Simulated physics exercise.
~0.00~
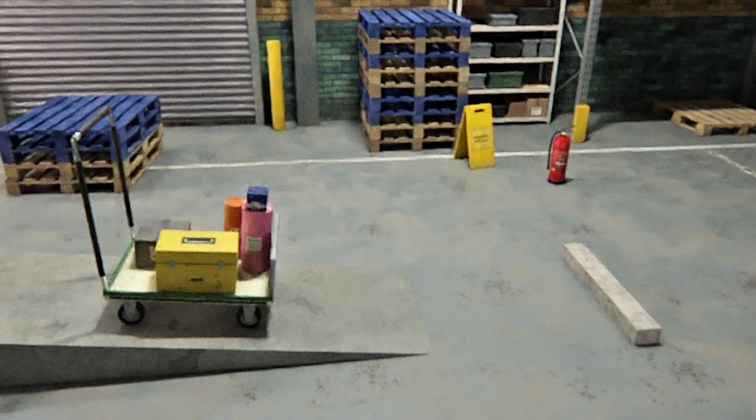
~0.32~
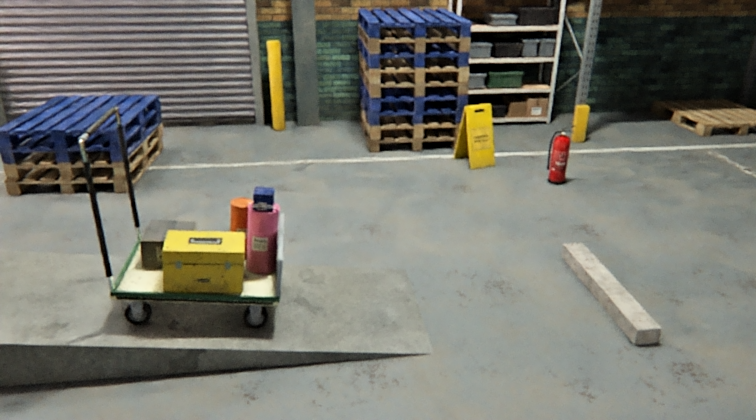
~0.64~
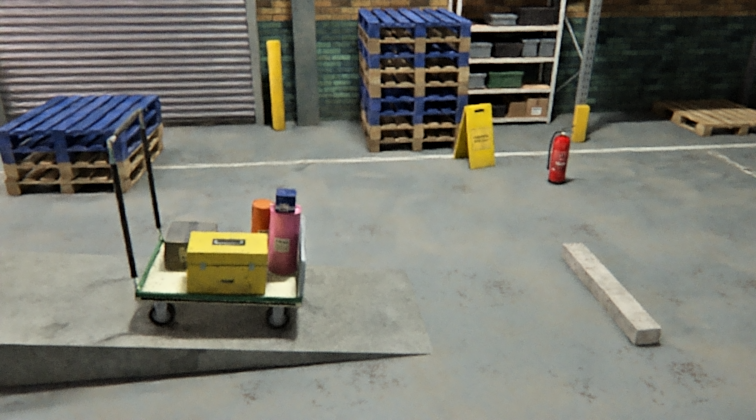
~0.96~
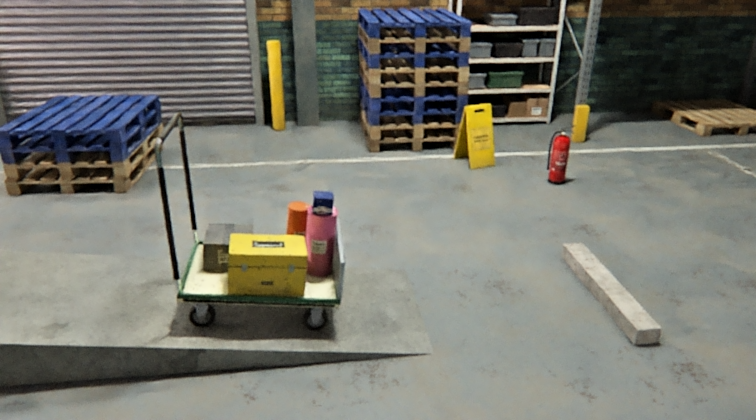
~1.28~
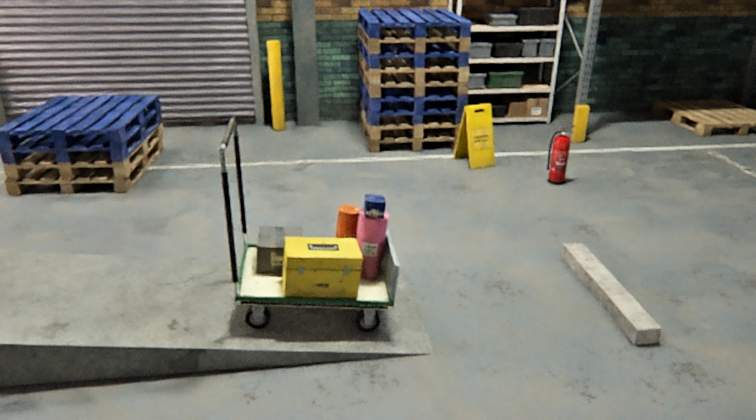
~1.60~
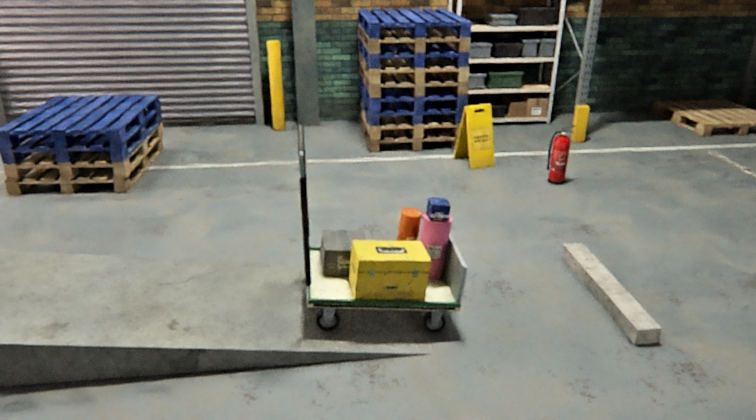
The video shows a flat trolley carrying a yellow toolbox, grey and blue parcels, and pink and orange canisters rolling rightward down a low ramp in a warehouse, slowly at first, then faster, with its load staying aboard.
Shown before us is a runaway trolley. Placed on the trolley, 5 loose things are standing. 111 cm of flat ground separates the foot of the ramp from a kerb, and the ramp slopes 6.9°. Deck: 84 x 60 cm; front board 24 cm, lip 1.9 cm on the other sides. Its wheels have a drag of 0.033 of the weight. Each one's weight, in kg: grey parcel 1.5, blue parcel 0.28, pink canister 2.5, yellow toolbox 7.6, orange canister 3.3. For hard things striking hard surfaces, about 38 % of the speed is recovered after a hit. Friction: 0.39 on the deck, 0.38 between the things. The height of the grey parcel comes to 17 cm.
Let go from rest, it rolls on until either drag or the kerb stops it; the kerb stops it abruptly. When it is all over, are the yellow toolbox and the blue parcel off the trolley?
One by one: My guess is the yellow toolbox rides it out; my guess is the blue parcel is shed.
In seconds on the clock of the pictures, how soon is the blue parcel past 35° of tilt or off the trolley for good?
I'd put it at some 2.5 s.
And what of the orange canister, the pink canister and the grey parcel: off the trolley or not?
Outcome: The orange canister departs its support; the pink canister remains on its support; the grey parcel remains on its support.
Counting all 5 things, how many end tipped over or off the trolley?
I count 2.
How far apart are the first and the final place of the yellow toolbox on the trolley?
I'd say about 8 cm between start and finish.
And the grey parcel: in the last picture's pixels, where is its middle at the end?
Roughly pixel (536, 250).
After 2.40 s, trolley at the kerb; blue parcel moved 6 cm near (608, 200); yellow toolbox moved 6 cm near (568, 264); grey parcel moved 6 cm.
After 2.90 s, trolley at the kerb; blue parcel and orange canister now off the trolley; yellow toolbox moved 8 cm near (574, 266); grey parcel moved 19 cm.
In the end (3.6 s), off the trolley, blue parcel and orange canister; not toppled but over 10 cm from the start, grey parcel; the other 2 under 10 cm from the start. At the end, from the last picture's camera, yellow toolbox near (574, 266).
